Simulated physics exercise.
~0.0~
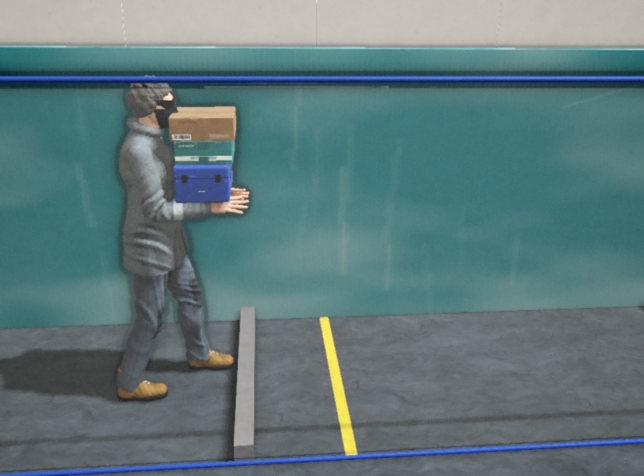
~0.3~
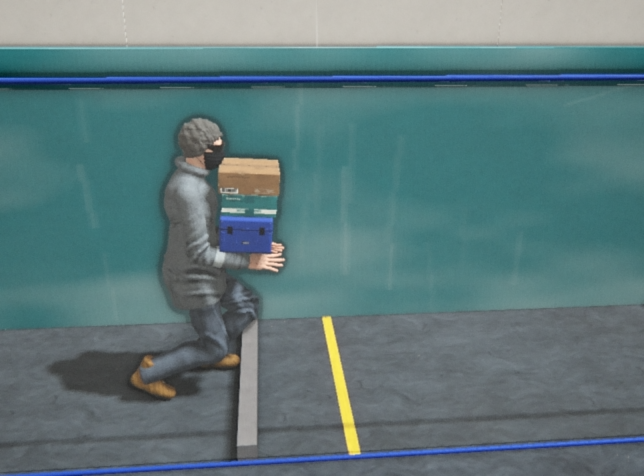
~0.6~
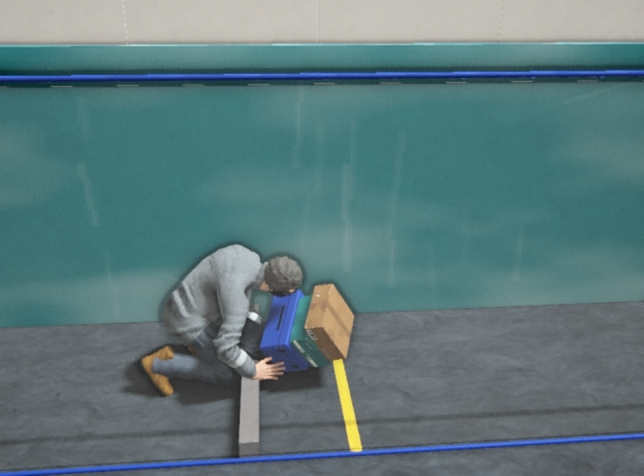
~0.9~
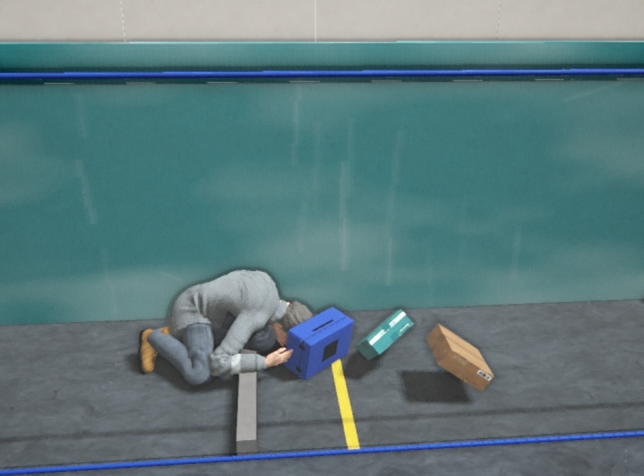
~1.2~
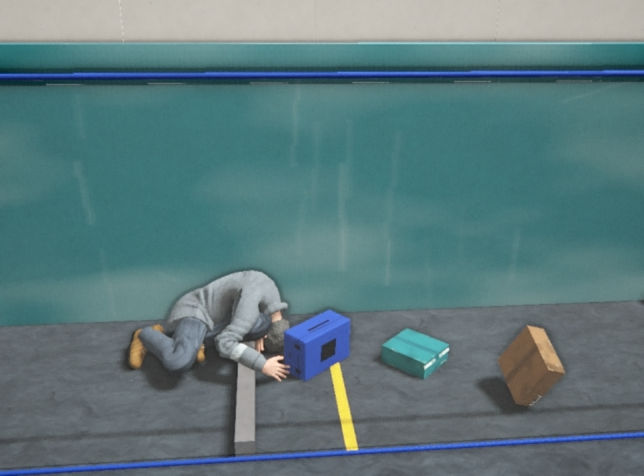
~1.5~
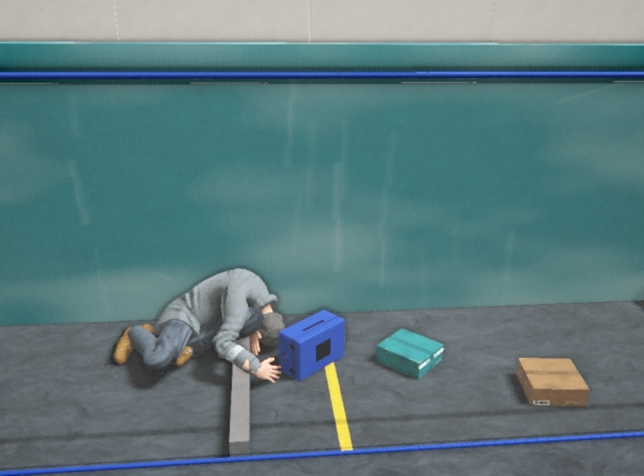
A dark grey floor with a teal wall behind it is seen from the side and slightly above, in a gently swaying view. At left, a masked person in a grey coat and knit cap holds a brown carton, a teal carton and a blue toolbox stacked behind a low grey rail, with a yellow line to its right. The person sinks to the knees and pitches forward over the rail, arms reaching out as the stack tips right. The boxes separate and tumble. The toolbox settles short of the line, while both cartons rest beyond it, the brown one farthest. The person stays crouched, head short of the line.
